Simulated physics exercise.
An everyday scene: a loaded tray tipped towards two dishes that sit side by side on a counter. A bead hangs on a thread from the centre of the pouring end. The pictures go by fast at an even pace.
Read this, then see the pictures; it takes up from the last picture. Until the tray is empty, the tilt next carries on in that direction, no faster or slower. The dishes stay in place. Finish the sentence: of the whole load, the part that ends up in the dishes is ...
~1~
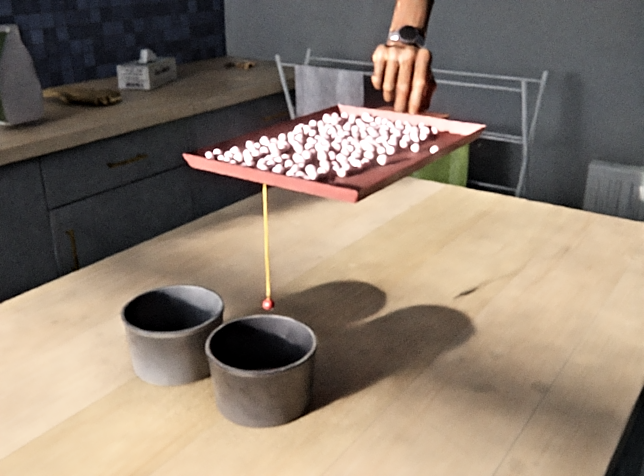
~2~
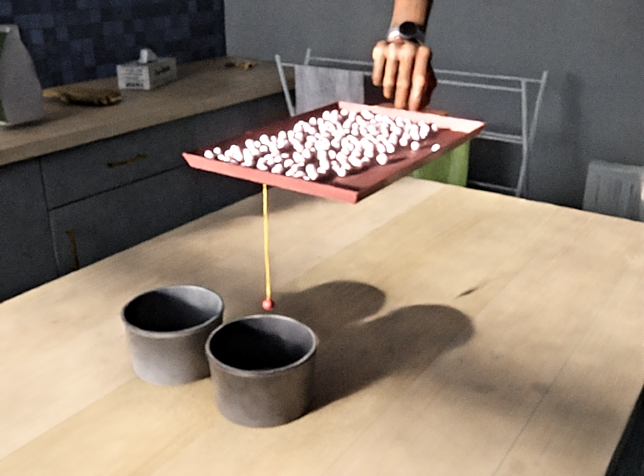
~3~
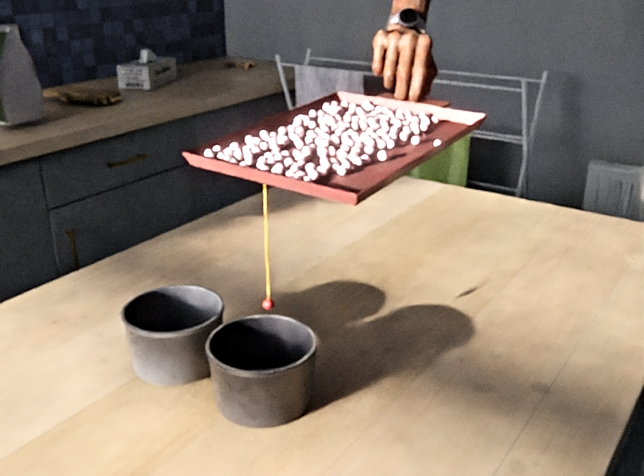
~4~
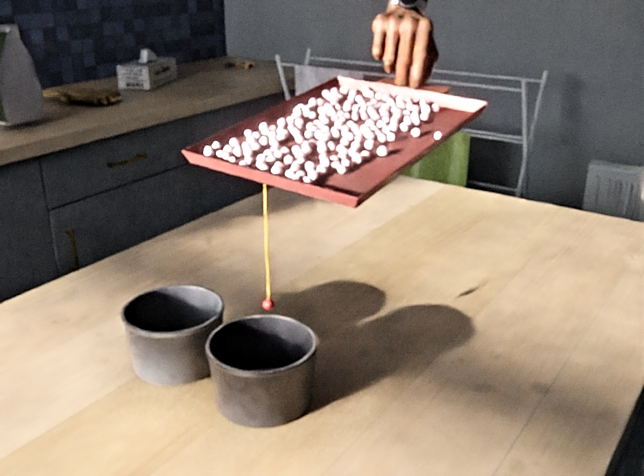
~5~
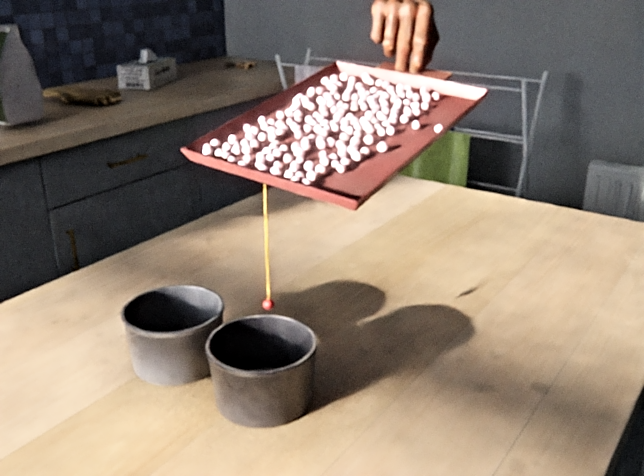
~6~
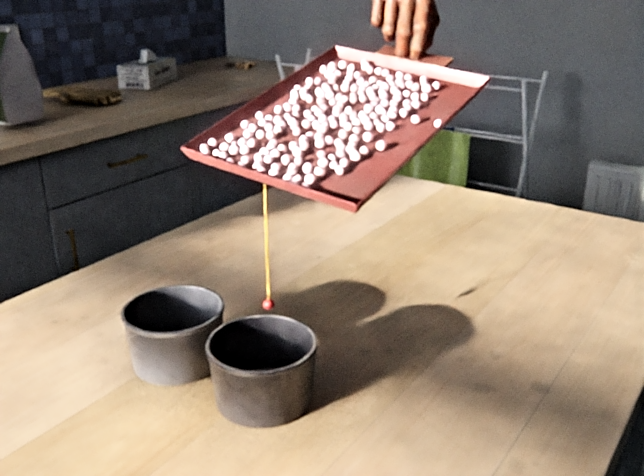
... less than half.
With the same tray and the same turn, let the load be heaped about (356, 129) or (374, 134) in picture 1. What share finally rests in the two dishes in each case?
You'd see roughly 10 per cent first and roughly 30 per cent second.
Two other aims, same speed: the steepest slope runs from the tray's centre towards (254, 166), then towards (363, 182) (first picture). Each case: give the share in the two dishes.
Roughly 90 percent first and 10 percent second.
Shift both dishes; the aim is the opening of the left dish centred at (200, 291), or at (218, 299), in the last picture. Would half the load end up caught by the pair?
In turn: The smaller part; not half.
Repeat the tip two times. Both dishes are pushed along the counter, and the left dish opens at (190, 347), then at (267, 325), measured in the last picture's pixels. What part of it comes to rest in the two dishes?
30 %, 70 %.
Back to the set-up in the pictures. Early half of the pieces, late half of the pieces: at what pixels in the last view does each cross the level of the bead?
Near (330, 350) and later near (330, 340).
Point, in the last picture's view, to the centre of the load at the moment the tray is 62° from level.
Roughly (319, 340).
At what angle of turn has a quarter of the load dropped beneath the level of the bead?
That would be about 55 degrees from level.
Shortly afterwards, tray tipped steeply; near a third on the tray; a little in the right dish; near a third outside both; near a quarter in the air.
Next, tray tipped past a quarter turn; near a quarter in the right dish; the bulk outside both.
Some moments later, tray tipped past a quarter turn; near a quarter in the right dish; the bulk outside both.
In the end, tray tipped past a quarter turn; near a quarter in the right dish; none at all in the left dish; the bulk outside both.
